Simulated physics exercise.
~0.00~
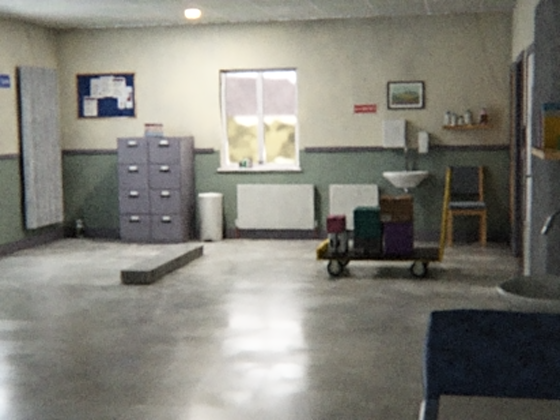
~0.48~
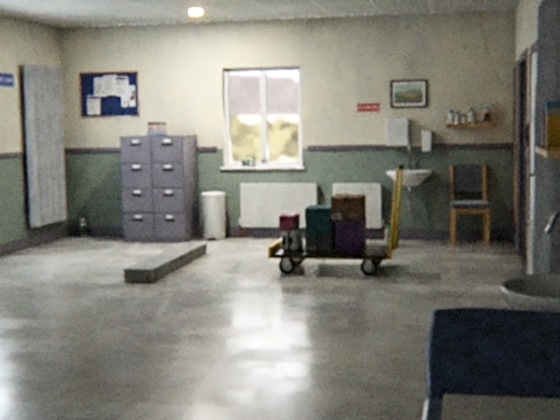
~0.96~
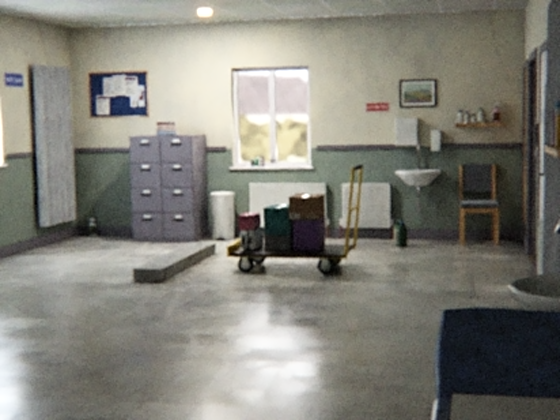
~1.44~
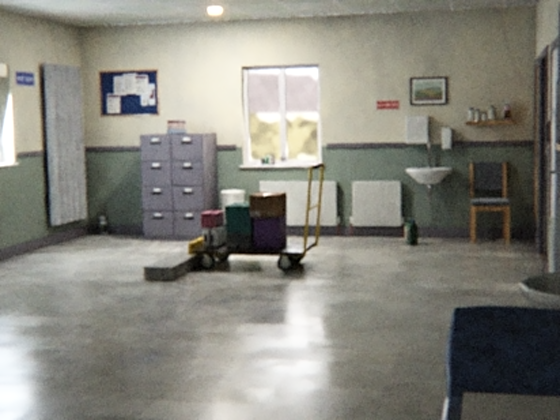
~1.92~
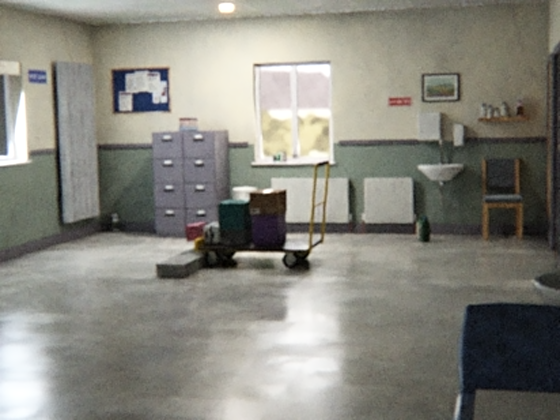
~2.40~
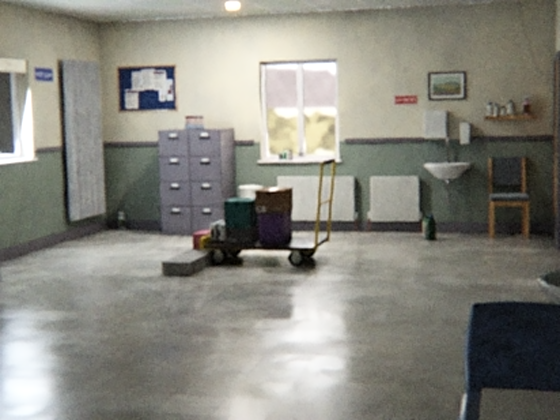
A low stock cart loaded with coloured boxes rolled left across a grey-floored room and stopped at a low step, where the pink box at the front tipped over the rim and ended up beside the step while the others stayed aboard.
